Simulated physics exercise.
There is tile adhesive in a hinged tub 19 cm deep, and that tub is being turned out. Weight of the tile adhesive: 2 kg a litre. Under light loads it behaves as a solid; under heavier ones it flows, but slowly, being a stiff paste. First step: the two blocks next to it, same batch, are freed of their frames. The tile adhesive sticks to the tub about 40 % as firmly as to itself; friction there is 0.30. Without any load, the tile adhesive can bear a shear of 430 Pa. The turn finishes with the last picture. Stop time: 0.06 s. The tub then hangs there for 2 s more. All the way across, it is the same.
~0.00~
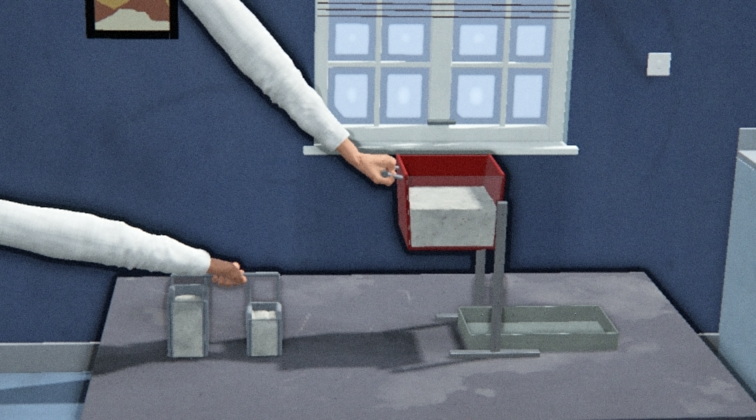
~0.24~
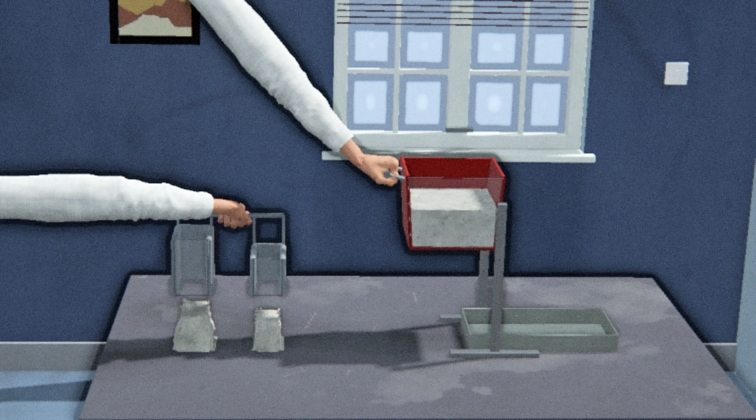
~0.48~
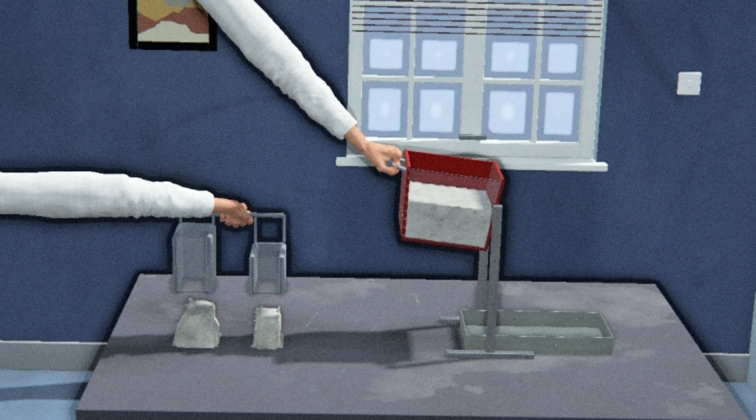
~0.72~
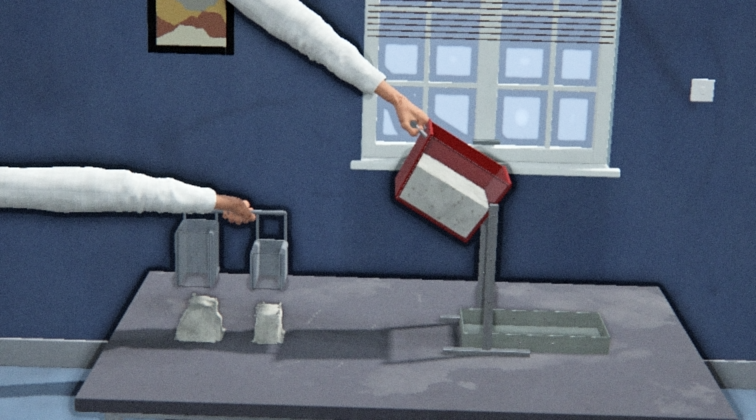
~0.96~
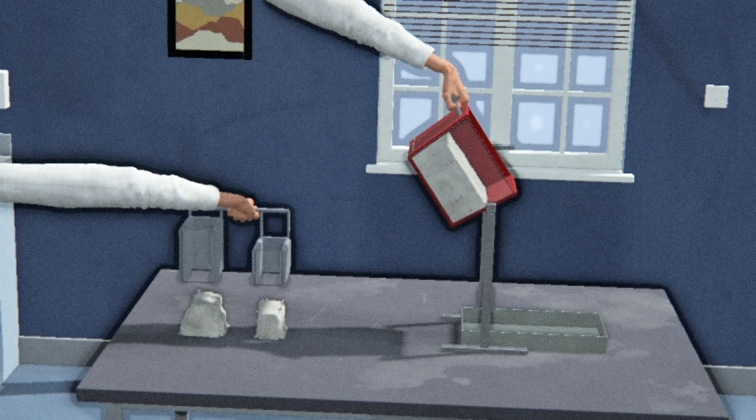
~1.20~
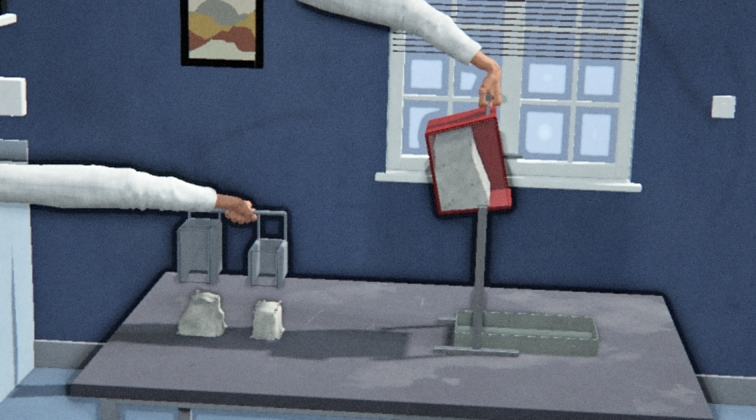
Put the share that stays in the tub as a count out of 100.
The share that stays is about 98 out of 100.
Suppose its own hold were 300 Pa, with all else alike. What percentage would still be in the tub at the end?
I'd say around 80 percent.
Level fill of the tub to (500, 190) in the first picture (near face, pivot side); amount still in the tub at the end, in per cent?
I'd say close to 60 % stays in the tub.
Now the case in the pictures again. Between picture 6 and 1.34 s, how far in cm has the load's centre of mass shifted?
3 cm.
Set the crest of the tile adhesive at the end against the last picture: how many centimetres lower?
Roughly 6 cm.
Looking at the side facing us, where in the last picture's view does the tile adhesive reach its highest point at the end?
I'd say it peaks at roughly (488, 161) in the last picture.
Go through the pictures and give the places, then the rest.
Handle-side rim at (409, 177), tilt 0 degrees; crest of the tile adhesive at (481, 208); block heights 13 cm, 8.3 cm (left to right), in the first frame.
Handle-side rim at (410, 177), tilt 0 degrees; crest of the tile adhesive at (481, 209); block heights 11 cm, 8.2 cm (left to right), in the second frame.
Handle-side rim at (411, 168), tilt 7 degrees; crest of the tile adhesive at (413, 201); block heights 10 cm, 8.2 cm (left to right), in the third frame.
Handle-side rim at (433, 137), tilt 31 degrees; crest of the tile adhesive at (418, 166); block heights 9.9 cm, 8.2 cm (left to right), in the fourth frame.
Handle-side rim at (468, 118), tilt 56 degrees; crest of the tile adhesive at (441, 139); block heights 9.9 cm, 8.2 cm (left to right), in the fifth frame.
Handle-side rim at (496, 120), tilt 78 degrees; crest of the tile adhesive at (469, 139); block heights 9.9 cm, 8.2 cm (left to right), in the sixth frame.
After 1.34 s, the tub is at 78 degrees and holds 100 %.
After 1.51 s, the tub is at 78 degrees and holds 99 %.
After 1.68 s, the tub is at 78 degrees and holds 98 %.
After 1.85 s, the tub is at 78 degrees and holds 98 %.
After 3.20 s, the tub is at 78 degrees and holds 98 %.
